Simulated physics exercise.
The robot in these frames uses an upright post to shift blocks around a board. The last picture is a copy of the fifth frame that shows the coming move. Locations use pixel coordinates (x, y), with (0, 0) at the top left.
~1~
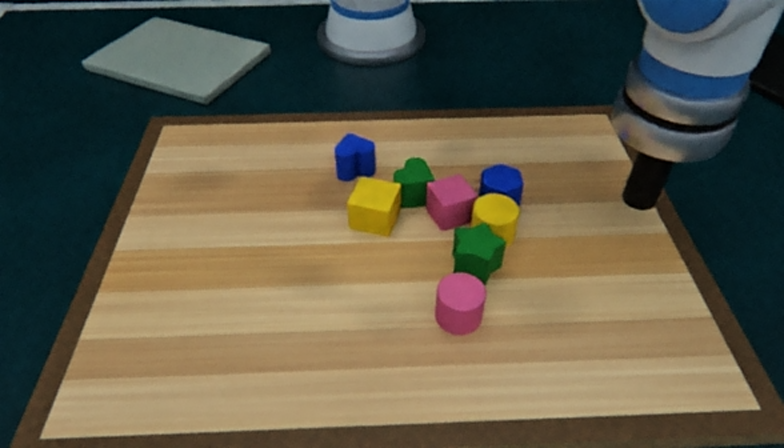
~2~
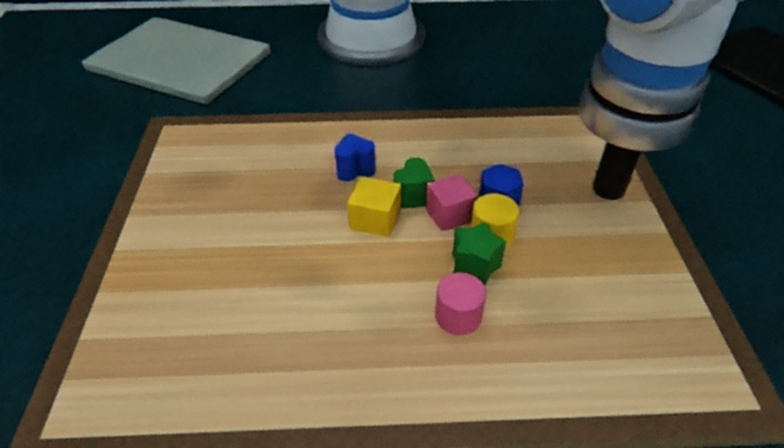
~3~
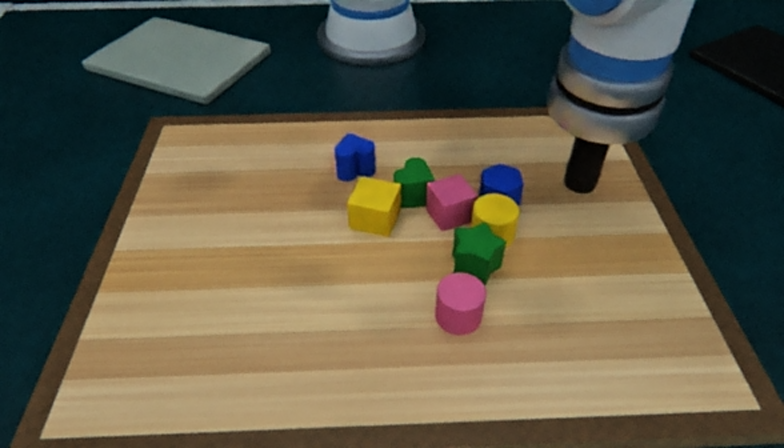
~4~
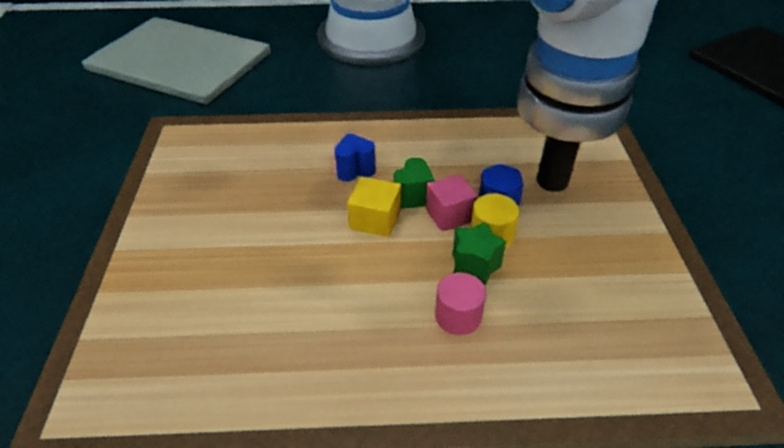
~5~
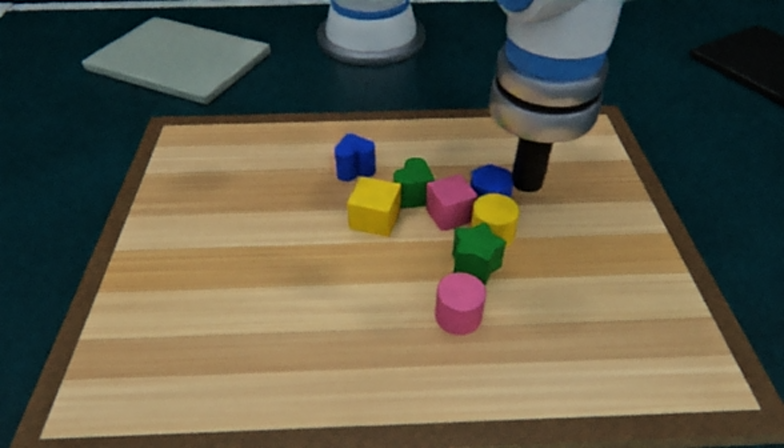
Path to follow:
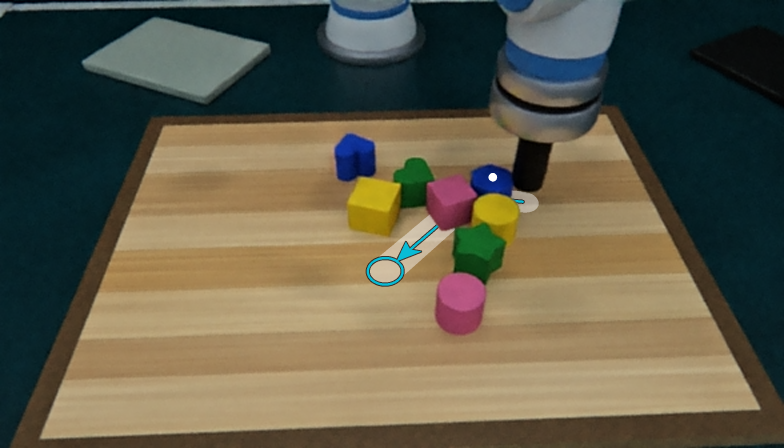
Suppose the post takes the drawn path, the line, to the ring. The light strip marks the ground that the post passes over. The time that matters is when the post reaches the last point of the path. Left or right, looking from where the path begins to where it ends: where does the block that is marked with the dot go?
Off to the right side.
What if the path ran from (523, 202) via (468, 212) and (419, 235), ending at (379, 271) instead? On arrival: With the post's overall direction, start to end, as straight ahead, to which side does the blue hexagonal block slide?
The blue hexagonal block goes right.
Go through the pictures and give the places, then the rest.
Post tip at (638, 201); block tops, yellow four-sided block at (374, 193); green heart-shaped block at (414, 171); pink four-sided block at (452, 189); green star block at (478, 240); blue hexagonal block at (503, 177), in the first frame.
Post at (608, 191); blocks unchanged, in the second frame.
Post at (579, 184); blocks unchanged, in the third frame.
Post at (552, 183); blocks unchanged, in the fourth frame.
Post at (527, 183); yellow four-sided block at (374, 193); green heart-shaped block at (414, 171); pink four-sided block at (452, 189); green star block at (478, 240); blue hexagonal block at (493, 177), in the fifth frame.
Path on the board, from (523, 202) via (466, 205) and (427, 235), ending at (385, 271); the dot is on the blue hexagonal block.
What follows on the original path. One third of the way, post at (468, 187); yellow four-sided block at (363, 195), turned 20° clockwise; green heart-shaped block at (404, 172), turned 40° clockwise; pink four-sided block at (408, 208); blue hexagonal block at (435, 188), turned 30° anticlockwise.
Two thirds of the way, post at (427, 217); yellow four-sided block at (344, 195), turned 35° clockwise; green heart-shaped block at (395, 175), turned 65° clockwise; pink four-sided block at (357, 229), turned 30° anticlockwise; blue hexagonal block at (390, 208).
At the end, post at (385, 253); yellow four-sided block at (341, 193), turned 30° clockwise; green heart-shaped block at (395, 175), turned 65° clockwise; pink four-sided block at (337, 234), turned 30° anticlockwise; green star block in place; blue hexagonal block at (373, 213), turned 40° clockwise.
